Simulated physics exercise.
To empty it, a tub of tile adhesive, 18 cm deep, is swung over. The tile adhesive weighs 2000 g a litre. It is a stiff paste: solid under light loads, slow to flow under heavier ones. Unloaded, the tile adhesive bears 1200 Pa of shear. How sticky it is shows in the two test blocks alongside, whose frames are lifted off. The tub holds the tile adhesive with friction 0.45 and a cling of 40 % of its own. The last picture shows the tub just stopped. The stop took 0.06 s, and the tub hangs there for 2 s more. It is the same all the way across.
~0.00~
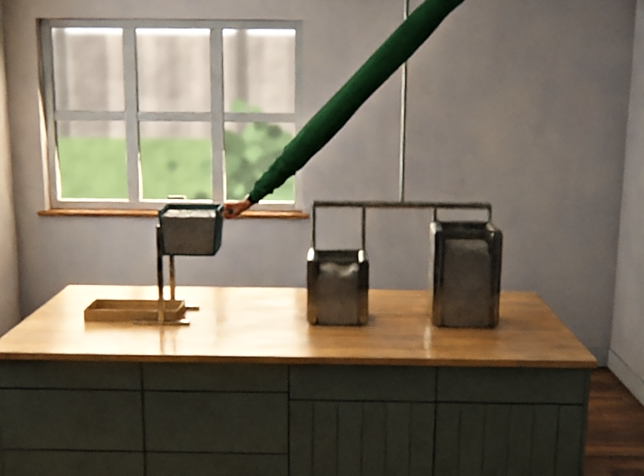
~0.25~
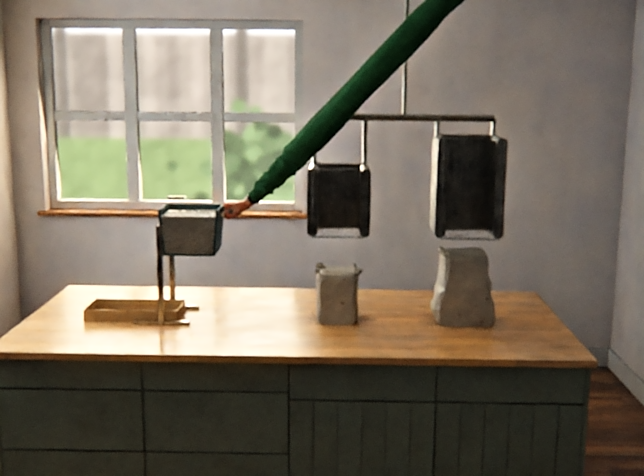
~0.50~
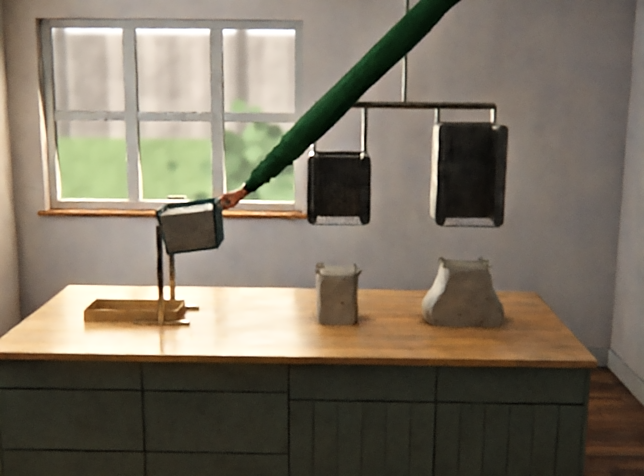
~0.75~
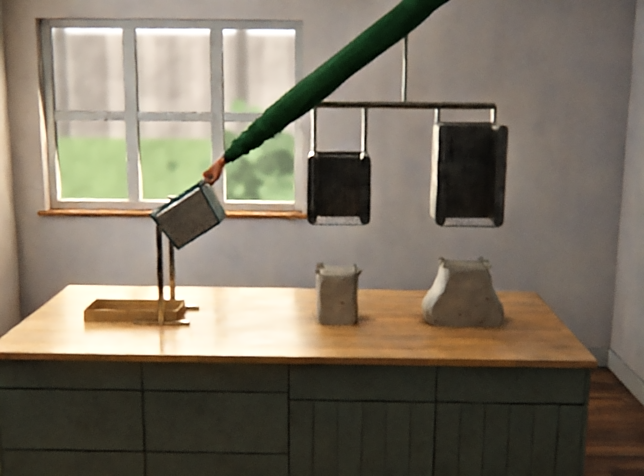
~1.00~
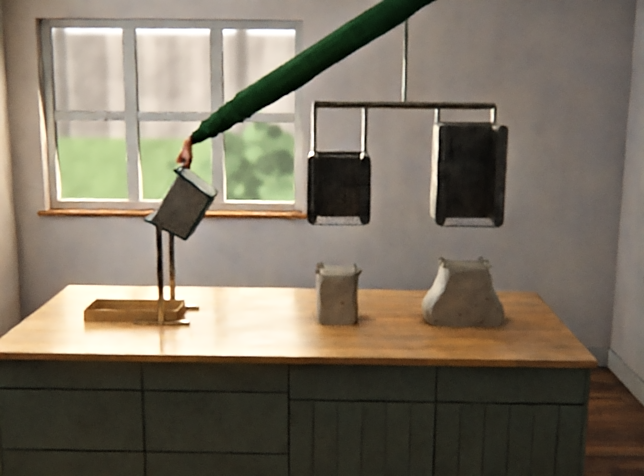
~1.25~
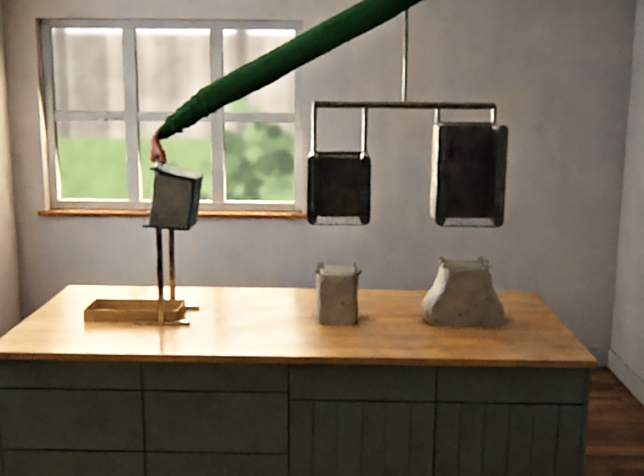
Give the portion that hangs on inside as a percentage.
Close to 100 per cent.
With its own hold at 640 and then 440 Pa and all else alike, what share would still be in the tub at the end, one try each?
In that order: 65 %, 50 %.
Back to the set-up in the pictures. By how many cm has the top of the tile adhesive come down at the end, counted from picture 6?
Roughly 0 cm.
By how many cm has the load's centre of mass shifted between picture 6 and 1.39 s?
Roughly 0 cm.
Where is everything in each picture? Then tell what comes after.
Handle-side rim at (216, 211), tilt 0 degrees; highest point of the tile adhesive at (165, 216); test blocks 23 cm, 35 cm high (left to right), in the first picture.
Handle-side rim at (216, 211), tilt 0 degrees; highest point of the tile adhesive at (165, 216); test blocks 23 cm, 31 cm high (left to right), in the second picture.
Handle-side rim at (213, 204), tilt 8 degrees; highest point of the tile adhesive at (209, 210); test blocks 23 cm, 26 cm high (left to right), in the third picture.
Handle-side rim at (197, 184), tilt 33 degrees; highest point of the tile adhesive at (197, 190); test blocks 23 cm, 26 cm high (left to right), in the fourth picture.
Handle-side rim at (173, 172), tilt 58 degrees; highest point of the tile adhesive at (179, 177); test blocks 23 cm, 26 cm high (left to right), in the fifth picture.
Handle-side rim at (150, 170), tilt 81 degrees; highest point of the tile adhesive at (157, 174); test blocks 23 cm, 26 cm high (left to right), in the sixth picture.
By 1.39 s, the tub is at 81 degrees and holds 100 %.
By 1.56 s, the tub is at 81 degrees and holds 100 %.
By 1.73 s, the tub is at 81 degrees and holds 100 %.
By 1.90 s, the tub is at 81 degrees and holds 100 %.
By 3.25 s, at the end, the tub is at 81 degrees and holds 100 %.
